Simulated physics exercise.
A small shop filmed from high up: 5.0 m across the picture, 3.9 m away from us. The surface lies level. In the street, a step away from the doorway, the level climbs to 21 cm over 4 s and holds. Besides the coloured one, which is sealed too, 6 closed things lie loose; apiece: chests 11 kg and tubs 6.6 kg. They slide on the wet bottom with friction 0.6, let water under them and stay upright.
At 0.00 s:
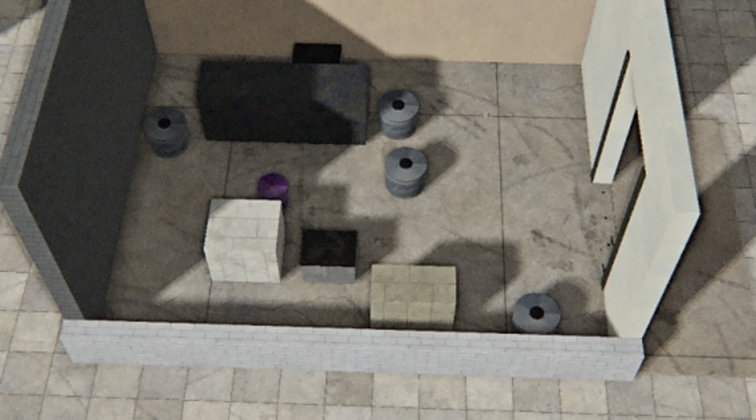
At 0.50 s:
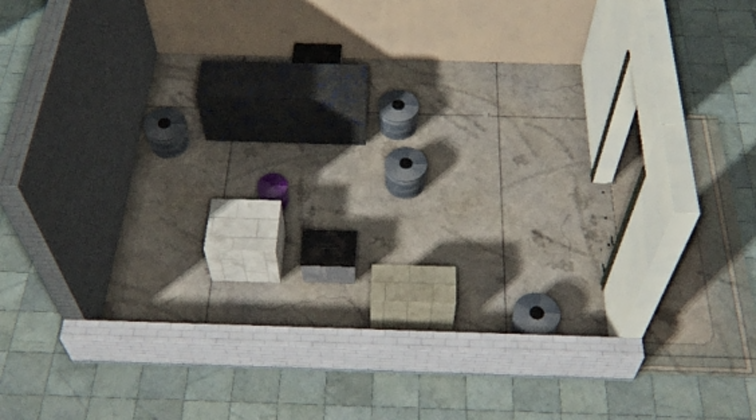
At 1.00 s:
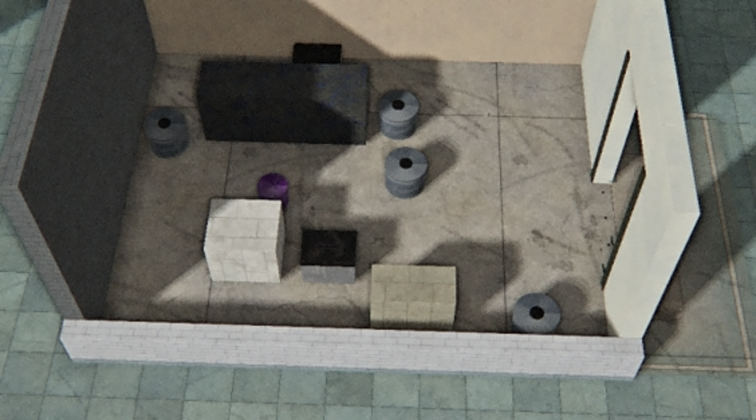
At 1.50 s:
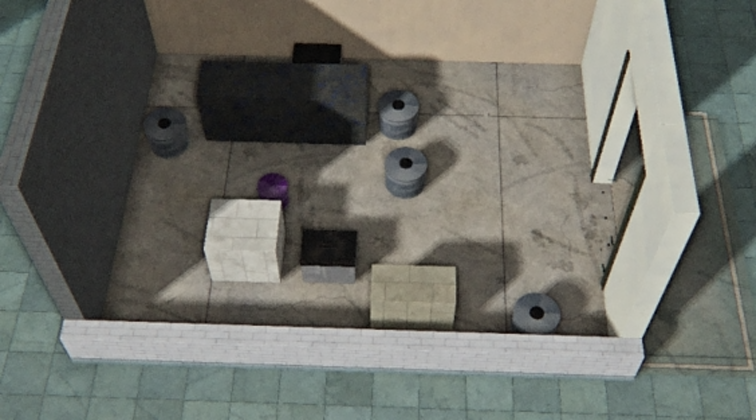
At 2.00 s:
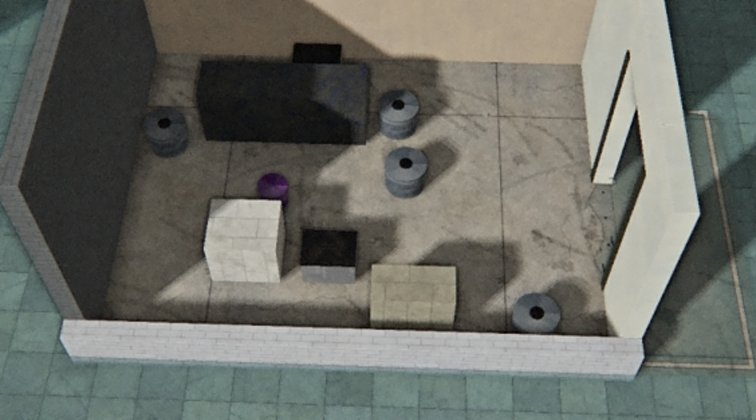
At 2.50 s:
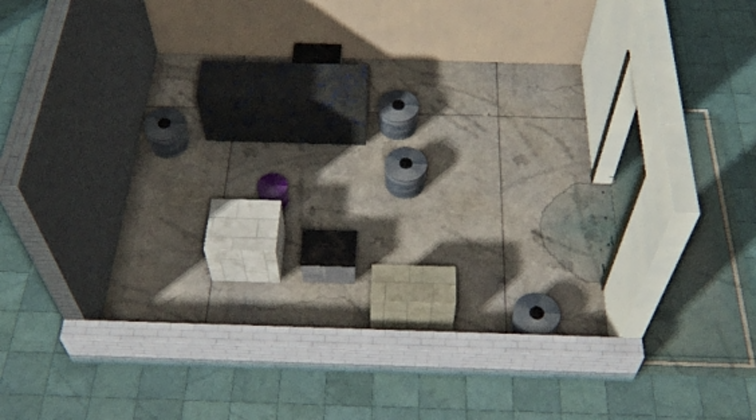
Water spread over the paving around a small walled shop, then crept through the doorway on the right and made a shallow patch inside, while the purple pail, chests and grey tubs stayed still.
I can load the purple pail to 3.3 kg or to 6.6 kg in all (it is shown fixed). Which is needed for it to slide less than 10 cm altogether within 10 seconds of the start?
For it, neither weight holds it.
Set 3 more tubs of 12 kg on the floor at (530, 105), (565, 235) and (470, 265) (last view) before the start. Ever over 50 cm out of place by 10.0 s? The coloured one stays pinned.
In that order: Short of it, over, more.
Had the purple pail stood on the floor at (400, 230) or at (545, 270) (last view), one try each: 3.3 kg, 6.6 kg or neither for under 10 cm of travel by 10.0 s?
In that order: Neither is enough; neither holds.
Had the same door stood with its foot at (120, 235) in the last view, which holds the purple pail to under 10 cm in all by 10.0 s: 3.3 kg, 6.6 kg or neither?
Then neither load is enough.
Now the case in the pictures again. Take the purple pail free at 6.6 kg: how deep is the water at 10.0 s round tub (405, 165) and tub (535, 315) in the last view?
Roughly 10 and 5 cm.
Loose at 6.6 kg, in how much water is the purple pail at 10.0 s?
About 9 cm.
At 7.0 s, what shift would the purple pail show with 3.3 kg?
About 120 cm.
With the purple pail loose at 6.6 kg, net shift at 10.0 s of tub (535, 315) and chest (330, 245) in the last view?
In turn: 20 cm, 40 cm.
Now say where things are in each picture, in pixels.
In the first picture, the purple pail at (272, 186), on the bottom; 0.0 m2 under water; 0 of 7 have shifted.
In the second picture, the purple pail at (272, 186) rests on the ground; 0.0 m2 under water; 0 of 7 have shifted.
In the third picture, the purple pail at (272, 186), on the bottom; water covers 0.0 m2; 0 of 7 have shifted.
In the fourth picture, the purple pail at (272, 186) rests on the ground; 0.0 m2 under water; 0 of 7 have shifted.
In the fifth picture, the purple pail at (272, 186) rests on the ground; water covers 0.0 m2; 0 of 7 have shifted.
In the sixth picture, the purple pail at (272, 186), on the bottom; water covers 0.5 m2; 0 of 7 have shifted.
After 3.5 s the purple pail would be 0 cm from its start with 3.3 kg and 0 cm from its start with 6.6 kg; 0 cm of water round it then.
After 4.5 s the purple pail would be 0 cm from its start with 3.3 kg and 0 cm from its start with 6.6 kg; 0 cm of water round it then.
After 7.0 s the purple pail would be 110 cm from its start with 3.3 kg and 41 cm from its start with 6.6 kg; 5 cm of water round it then.
After 10.0 s the purple pail would be 144 cm from its start with 3.3 kg and 95 cm from its start with 6.6 kg; 9 cm of water round it then.
